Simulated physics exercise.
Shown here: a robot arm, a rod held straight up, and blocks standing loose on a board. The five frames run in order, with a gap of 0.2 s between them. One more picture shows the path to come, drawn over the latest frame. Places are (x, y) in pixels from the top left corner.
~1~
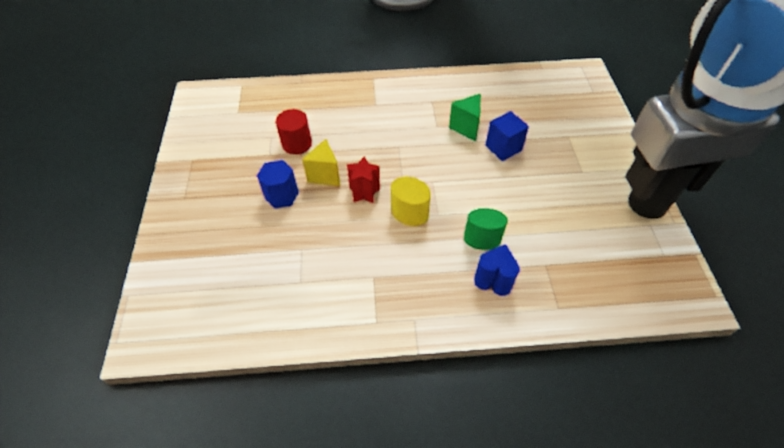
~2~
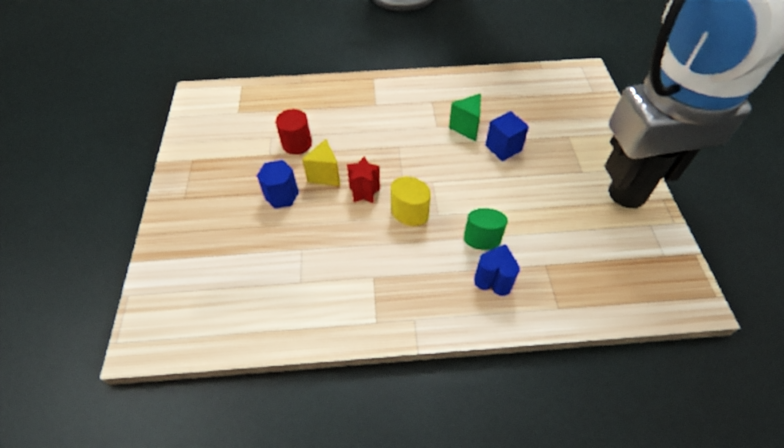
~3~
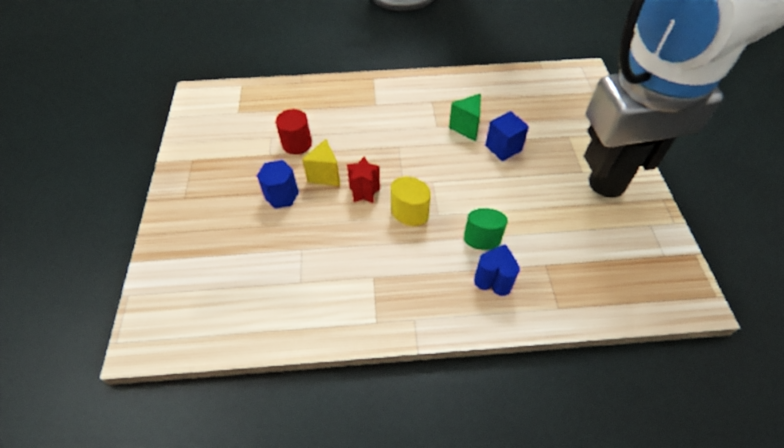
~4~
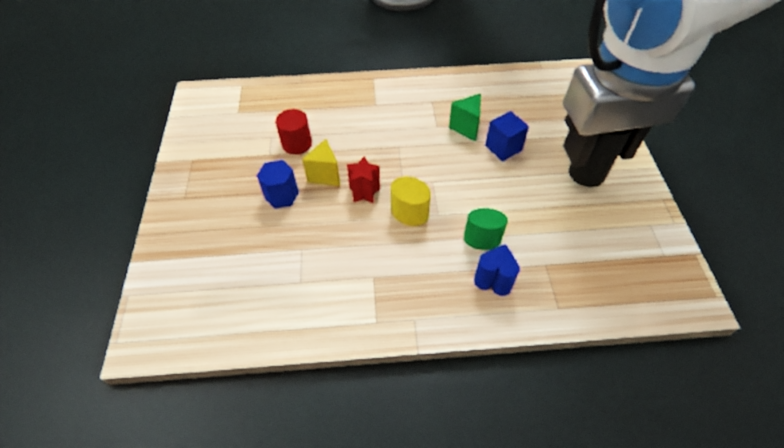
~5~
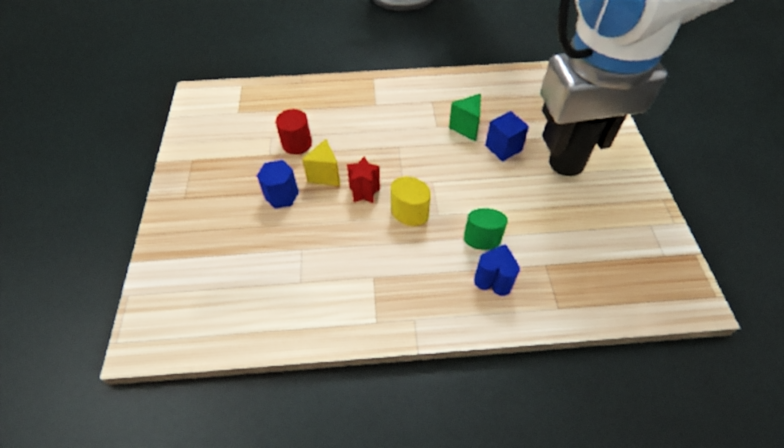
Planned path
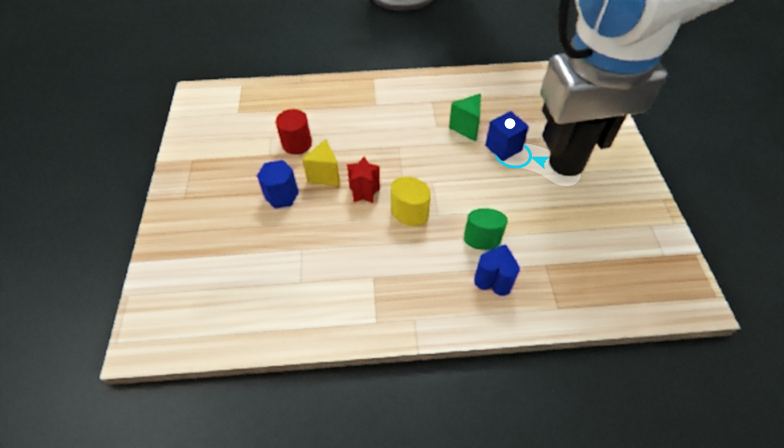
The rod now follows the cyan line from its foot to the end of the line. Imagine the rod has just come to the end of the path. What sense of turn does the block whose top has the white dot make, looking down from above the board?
It turns counter-clockwise.
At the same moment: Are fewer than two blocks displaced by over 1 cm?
I expect so.
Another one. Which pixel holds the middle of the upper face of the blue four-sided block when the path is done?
Its top centre is at about (490, 119).
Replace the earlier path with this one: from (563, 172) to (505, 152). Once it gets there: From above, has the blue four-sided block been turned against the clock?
Yes, I think so.
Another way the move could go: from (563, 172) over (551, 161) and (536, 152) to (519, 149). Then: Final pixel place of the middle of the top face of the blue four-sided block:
Put as a pixel place, it's (488, 121).
Path on the board, from (563, 172) via (548, 163) and (531, 157), ending at (513, 154); the dot is on the blue four-sided block.
On the path given first. Halfway along, rod at (542, 150); nothing pushed yet.
At the end, rod at (516, 145); green three-sided block in place; blue four-sided block at (490, 119), turned 20° anticlockwise.
